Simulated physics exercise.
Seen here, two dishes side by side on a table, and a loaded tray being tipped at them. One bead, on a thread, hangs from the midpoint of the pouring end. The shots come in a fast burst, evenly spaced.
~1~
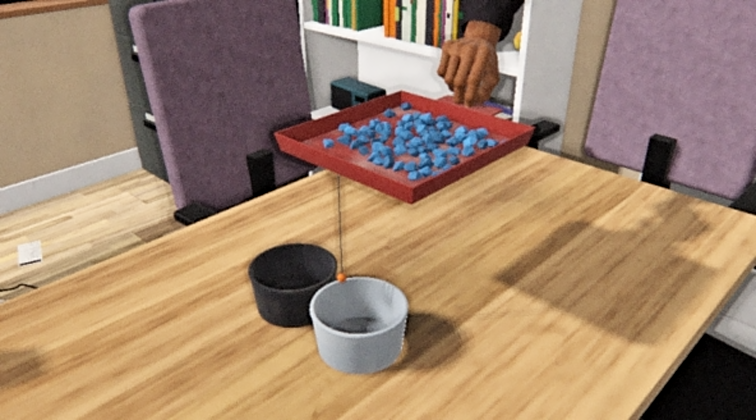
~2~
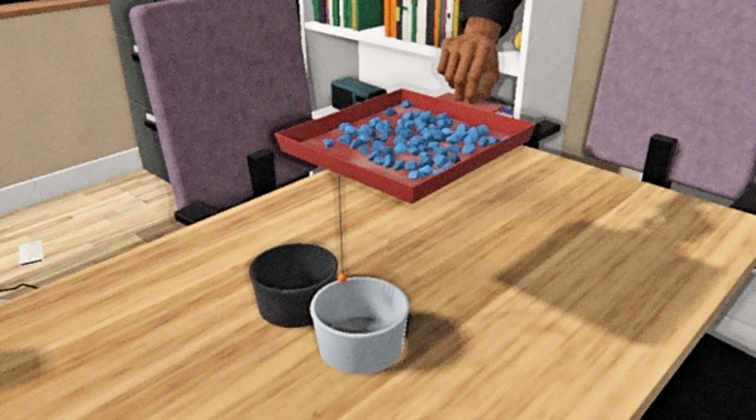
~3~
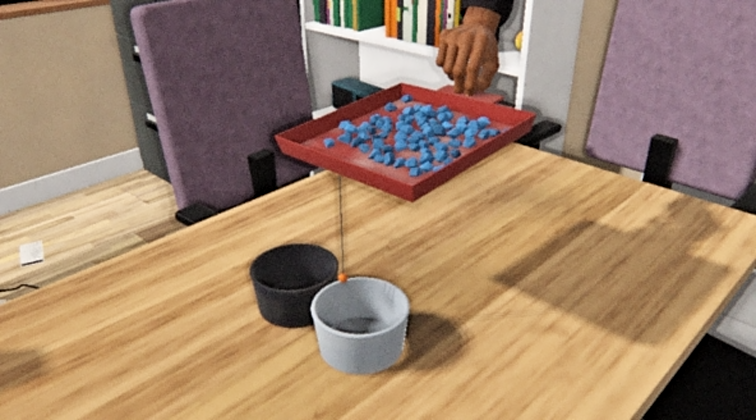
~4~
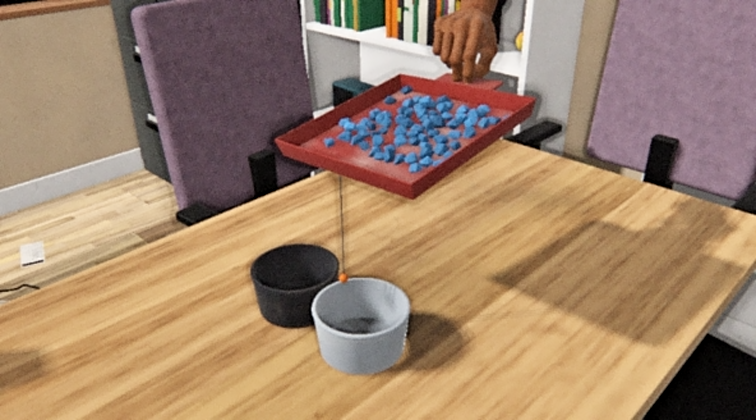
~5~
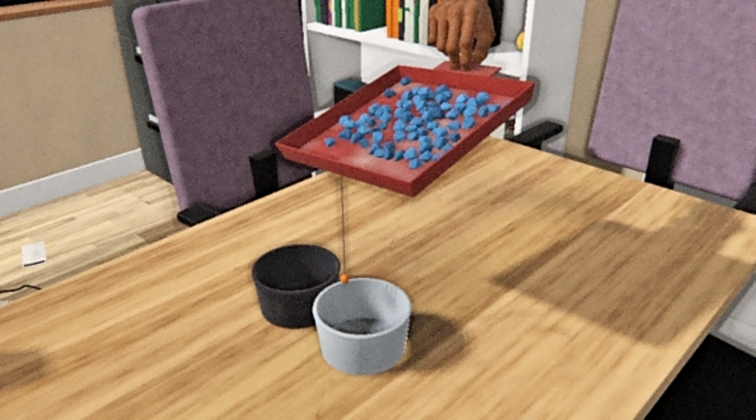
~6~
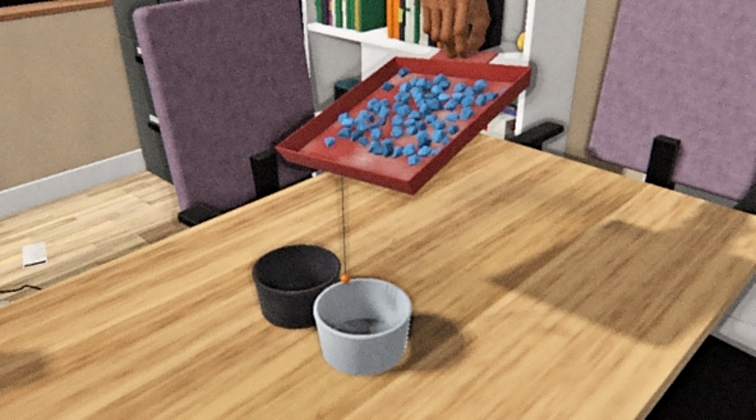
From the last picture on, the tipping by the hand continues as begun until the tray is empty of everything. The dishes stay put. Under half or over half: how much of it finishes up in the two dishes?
Compared with the spill, the catch will be larger.
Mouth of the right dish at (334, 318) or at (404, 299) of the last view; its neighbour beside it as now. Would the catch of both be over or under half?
Try 1: The greater share; try 2: A lesser share.
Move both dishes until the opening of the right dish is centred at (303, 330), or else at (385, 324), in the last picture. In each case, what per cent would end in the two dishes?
30, then 50 %.
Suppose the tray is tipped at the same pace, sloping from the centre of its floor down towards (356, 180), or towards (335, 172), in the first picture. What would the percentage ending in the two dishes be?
Close to 30 percent first and close to 40 percent second.
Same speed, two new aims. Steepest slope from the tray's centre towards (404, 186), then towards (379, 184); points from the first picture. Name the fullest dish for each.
So, first the right-side one, then the right-side one.
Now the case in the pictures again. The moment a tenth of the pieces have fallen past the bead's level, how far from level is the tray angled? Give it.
Somewhere around 80 degrees.
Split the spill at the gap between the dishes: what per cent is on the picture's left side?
I'd guess close to 90 %.
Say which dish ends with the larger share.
The fuller one is the left side.
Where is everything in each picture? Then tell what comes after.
In the first picture, corners of the pouring end (280, 133) and (412, 185), level; middle of the load (417, 142), aquarium stones; left dish (260, 300); right dish (326, 344); bead on its thread (342, 278).
In the second picture, corners of the pouring end (281, 134) and (412, 184), level; middle of the load (417, 141).
In the third picture, corners of the pouring end (281, 136) and (412, 183), tipped barely, lowest at the left corner; middle of the load (418, 136).
In the fourth picture, corners of the pouring end (280, 139) and (410, 181), tipped a little, lowest at the left corner; middle of the load (417, 129).
In the fifth picture, corners of the pouring end (281, 142) and (409, 179), tipped a little, lowest at the left corner; middle of the load (417, 123).
In the sixth picture, corners of the pouring end (281, 146) and (407, 177), tipped clearly, lowest at the left corner; middle of the load (415, 116); left dish (264, 301); right dish (329, 345).
Just after the last frame, tray tipped steeply; almost all on the tray; just a few in the air.
A moment on, tray tipped right over; roughly half on the tray; roughly a third in the left dish; about a tenth outside both; roughly a quarter in the air.
Further on, tray tipped past a quarter turn; the larger part in the left dish; roughly a quarter outside both.
When it is over, tray tipped past a quarter turn; not one in the right dish; the larger part in the left dish; roughly a quarter outside both.
